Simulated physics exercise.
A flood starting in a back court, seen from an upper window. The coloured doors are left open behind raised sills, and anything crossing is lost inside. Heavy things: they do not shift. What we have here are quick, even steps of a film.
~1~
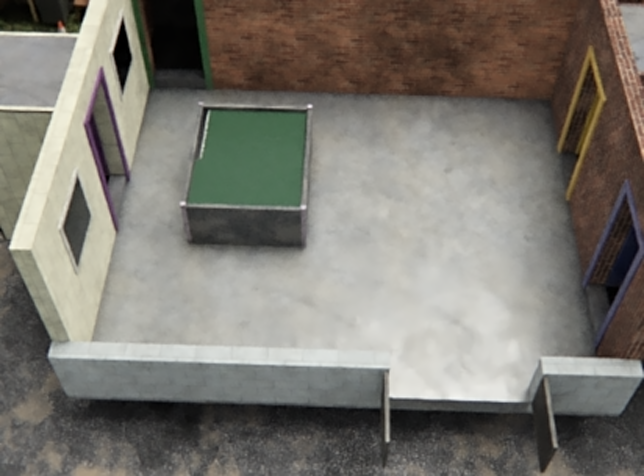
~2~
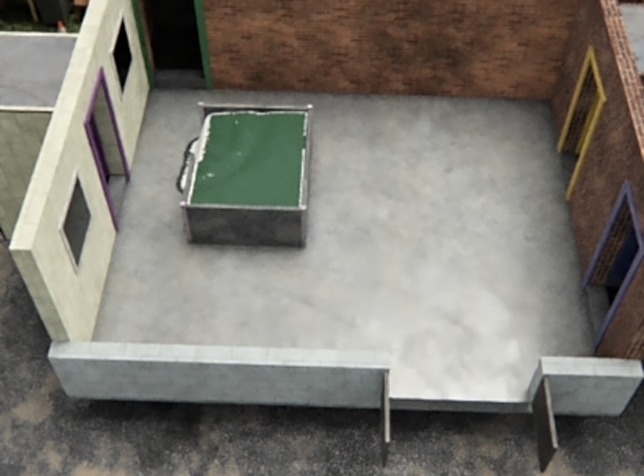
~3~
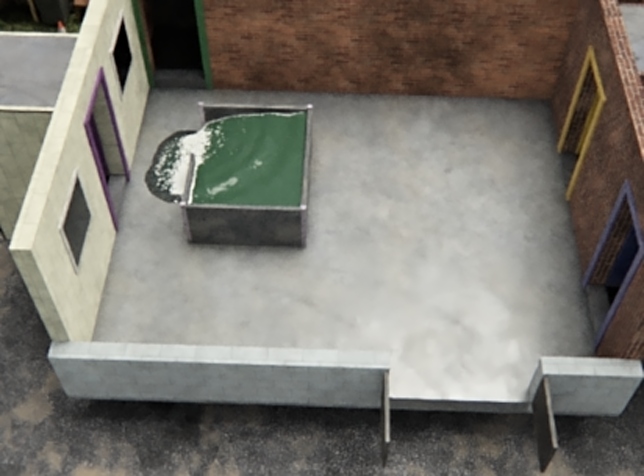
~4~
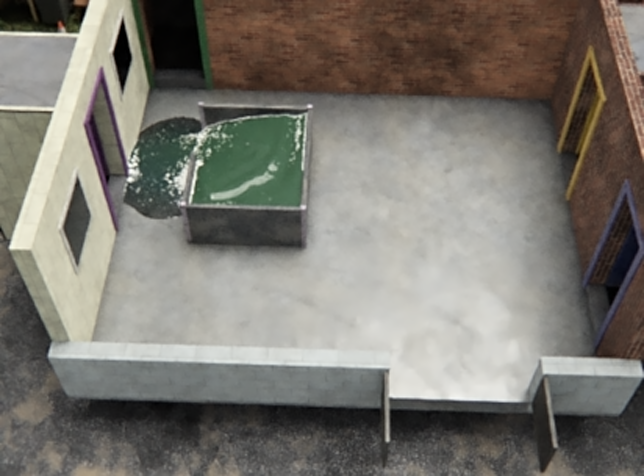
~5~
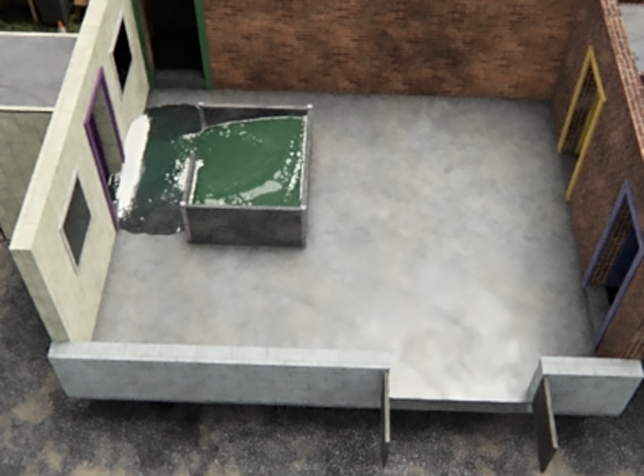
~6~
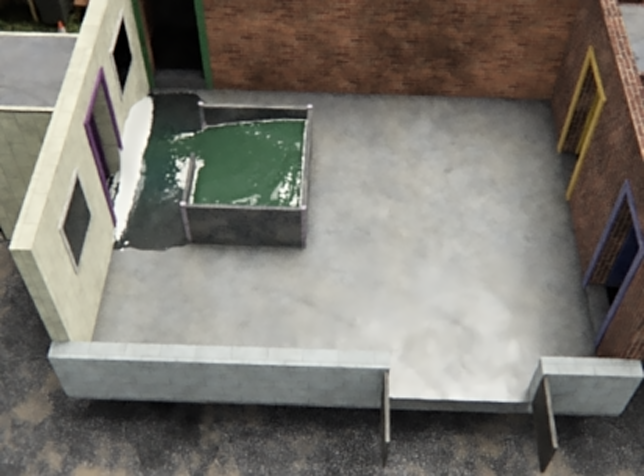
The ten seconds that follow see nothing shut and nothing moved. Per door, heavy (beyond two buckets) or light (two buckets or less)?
Purple door - heavy; blue door - light; green door - heavy; yellow door - heavy.
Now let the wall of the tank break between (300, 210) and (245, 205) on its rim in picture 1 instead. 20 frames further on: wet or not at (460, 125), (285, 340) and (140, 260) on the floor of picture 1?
The first spot is spared, the second soaked and the third soaked.
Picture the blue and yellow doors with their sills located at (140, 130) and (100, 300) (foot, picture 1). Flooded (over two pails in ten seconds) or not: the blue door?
As it turns out, the blue one runs over.
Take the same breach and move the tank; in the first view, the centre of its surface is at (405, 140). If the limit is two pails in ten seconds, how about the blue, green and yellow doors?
Lab note - blue door: Short of the limit; green door: Above the limit; yellow door: Short of the limit.
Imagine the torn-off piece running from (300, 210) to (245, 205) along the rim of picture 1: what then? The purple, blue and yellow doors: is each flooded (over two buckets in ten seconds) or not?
Taking them in turn, the purple door undershoots, the blue door undershoots, and the yellow door undershoots.
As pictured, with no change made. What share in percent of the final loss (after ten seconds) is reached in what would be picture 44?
Close to 70 %.
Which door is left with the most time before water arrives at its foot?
Answer - the blue one.
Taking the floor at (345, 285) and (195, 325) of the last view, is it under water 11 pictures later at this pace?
Not wet, soaked.
A moment on, water covers 15 % of the floor; the purple door over two buckets in, the blue door not reached, the green door under two buckets in, the yellow door not reached.
Next, water covers 30 % of the floor; the purple door over two buckets in, the blue door not reached, the green door far over two buckets in, the yellow door not reached.
Then, water covers 50 % of the floor; the purple door over two buckets in, the blue door not reached, the green door far over two buckets in, the yellow door not reached.
Later, water covers 90 % of the floor; the purple door over two buckets in, the blue door wet at the sill, nothing in, the green door far over two buckets in, the yellow door over two buckets in.
In the end, water covers 95 % of the floor; the purple door over two buckets in, the blue door wet at the sill, nothing in, the green door far over two buckets in, the yellow door far over two buckets in.
